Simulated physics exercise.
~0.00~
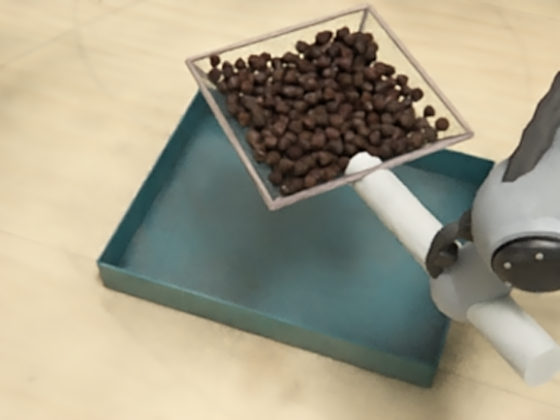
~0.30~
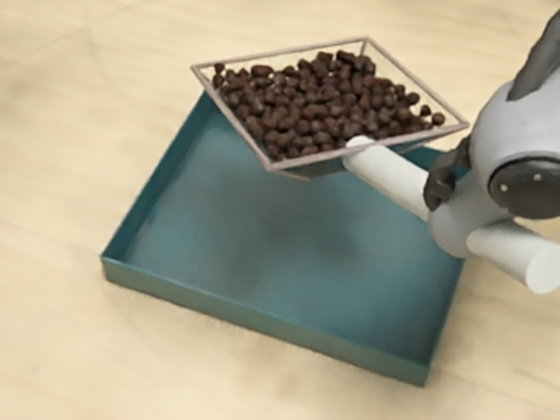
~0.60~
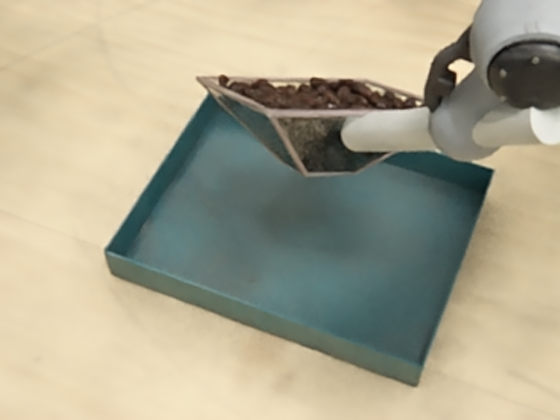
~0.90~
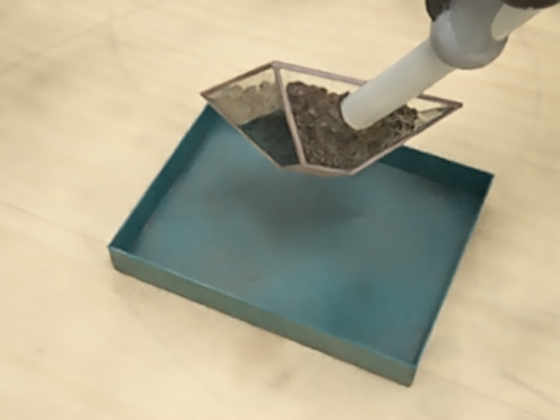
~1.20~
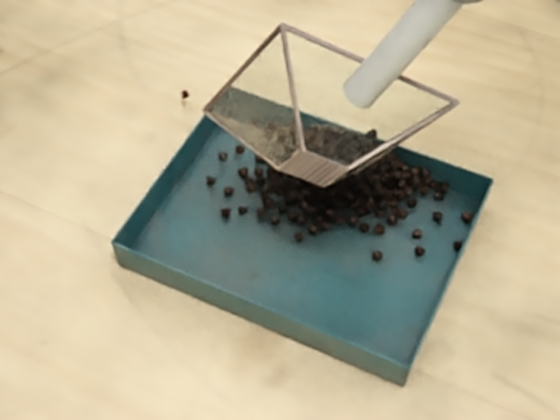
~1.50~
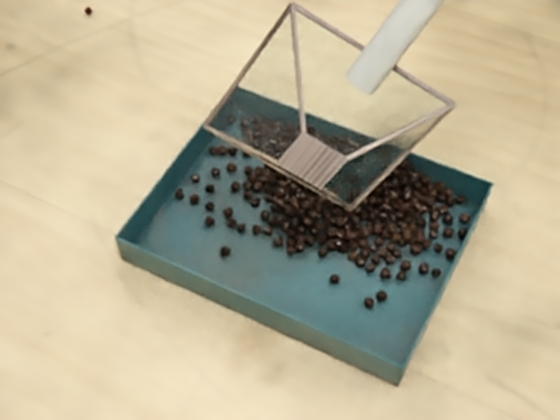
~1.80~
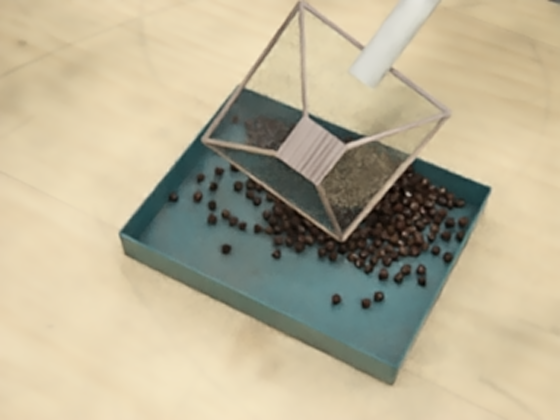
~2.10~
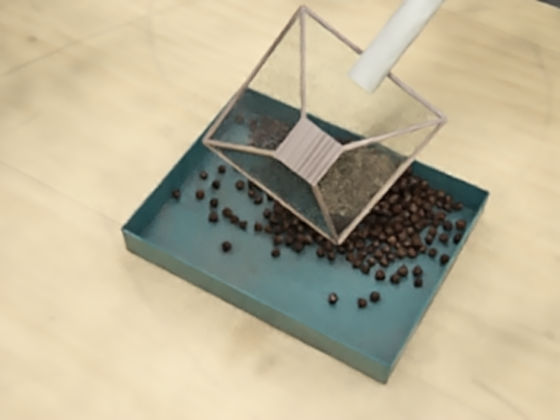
In this clip, a robotic arm holds a clear, flared scoop full of dark brown coffee beans above a teal tray and steadily tips it over, spilling the beans into the tray, where they lie scattered and still beneath the upturned, emptied scoop.
